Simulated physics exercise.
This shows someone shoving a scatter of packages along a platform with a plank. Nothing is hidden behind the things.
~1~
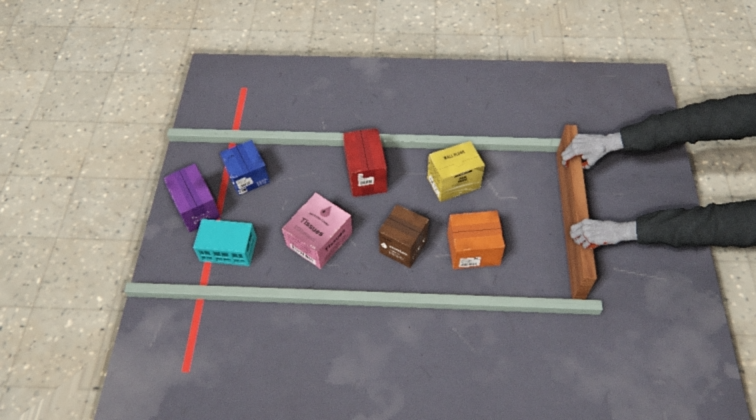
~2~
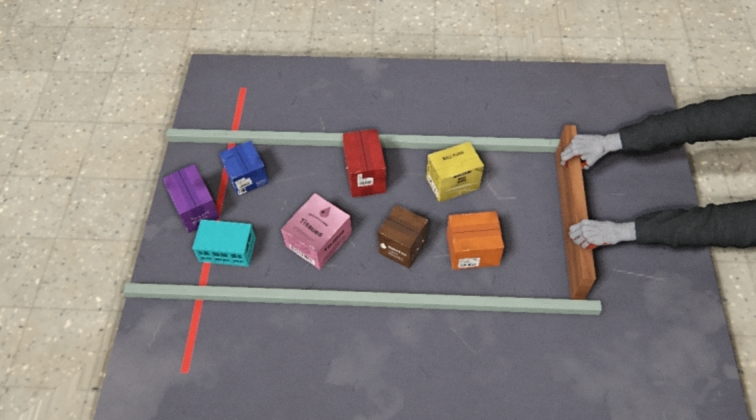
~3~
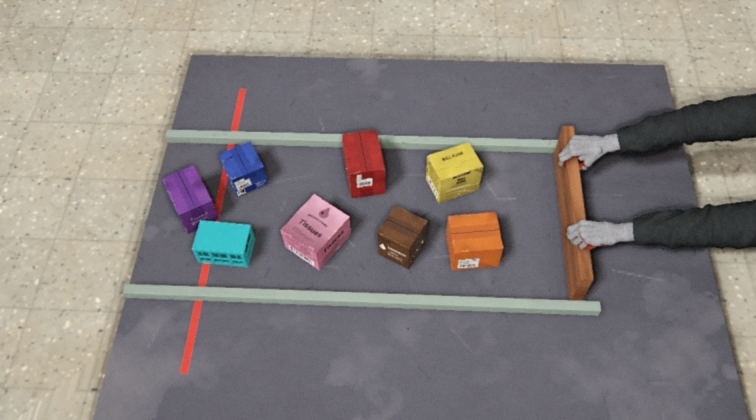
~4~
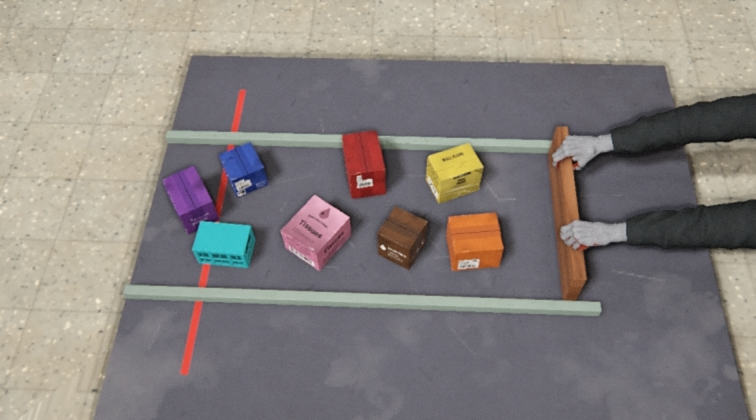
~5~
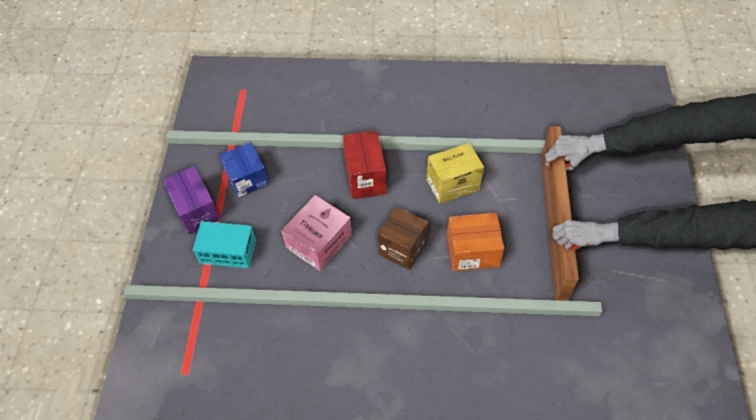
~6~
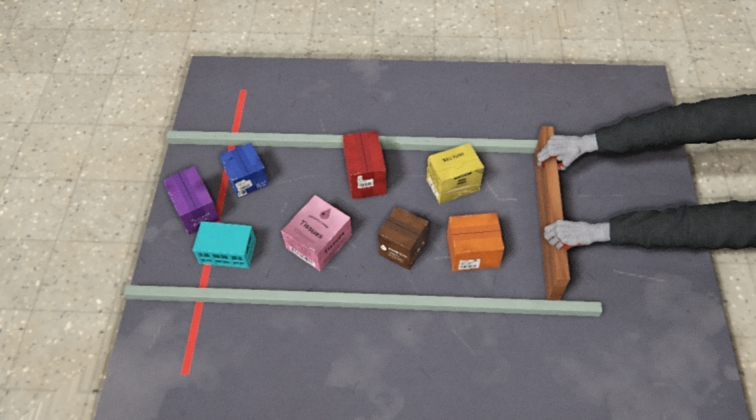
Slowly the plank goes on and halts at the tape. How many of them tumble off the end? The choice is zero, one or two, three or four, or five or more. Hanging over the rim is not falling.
The number that fall off is three or four.
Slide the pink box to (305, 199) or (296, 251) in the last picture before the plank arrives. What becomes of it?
In turn it holds on; goes over.
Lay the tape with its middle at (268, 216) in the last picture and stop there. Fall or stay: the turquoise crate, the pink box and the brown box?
The turquoise crate tumbles off, the pink box holds on, the brown box remains up.
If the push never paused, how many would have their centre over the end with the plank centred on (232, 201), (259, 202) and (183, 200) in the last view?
It would be 4, 2 and 6.
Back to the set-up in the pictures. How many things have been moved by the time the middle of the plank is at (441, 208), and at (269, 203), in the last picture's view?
The counts are 3 and 8.
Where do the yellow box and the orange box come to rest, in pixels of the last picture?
The yellow box stops around (202, 159); the orange box around (186, 231).
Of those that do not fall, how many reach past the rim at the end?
It comes to 2.
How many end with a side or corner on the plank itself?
That makes 2.
Soon after, none off yet; purple box at rest near (192, 201); turquoise crate at rest near (225, 245); blue parcel at rest near (245, 170).
Then, none off yet; purple box moved a little near (179, 198); turquoise crate moved about its own width near (168, 251); blue parcel moved a little near (231, 168).
By the end, the number that fall off is three or four; fallen, pink box, blue parcel, turquoise crate and purple box.
